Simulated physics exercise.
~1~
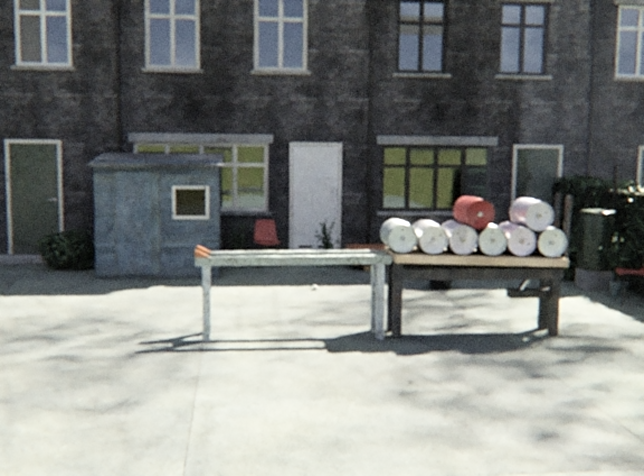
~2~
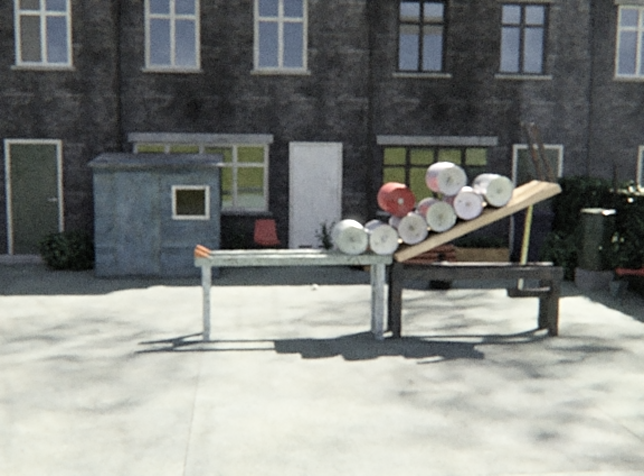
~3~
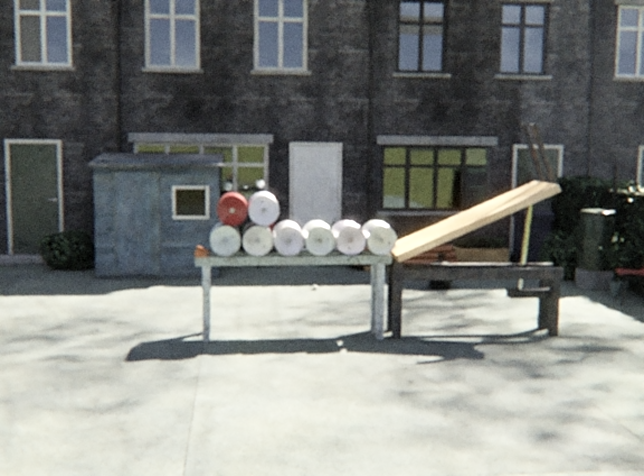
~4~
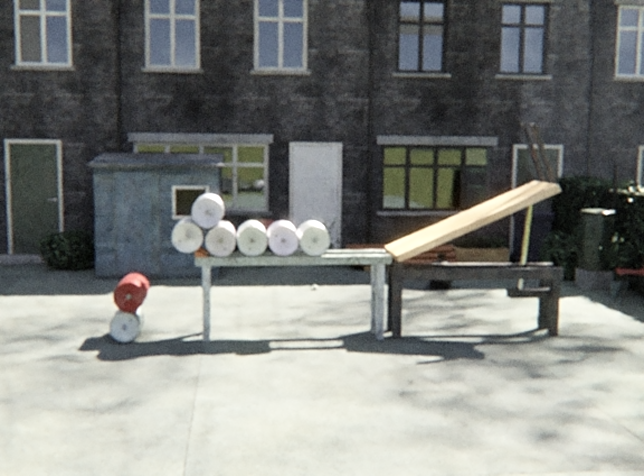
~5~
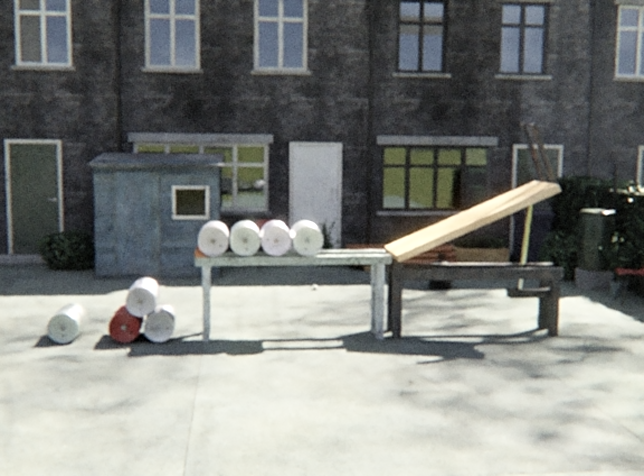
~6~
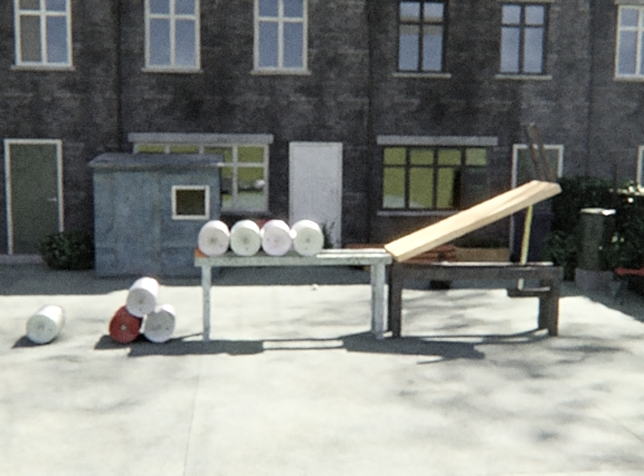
In a paved yard before a dark brick terrace, eight kegs, one of them red, lie stacked end-on on a wooden deck beside a pale, level rack. The deck's right side rises, and the kegs roll left down the slope onto the rack. They bunch toward its far end, the red one riding on top of others. The red keg and a white one drop over the end, and two more whites follow. Finally four white kegs sit in a row on the rack, while the red rests on the ground among the fallen ones.
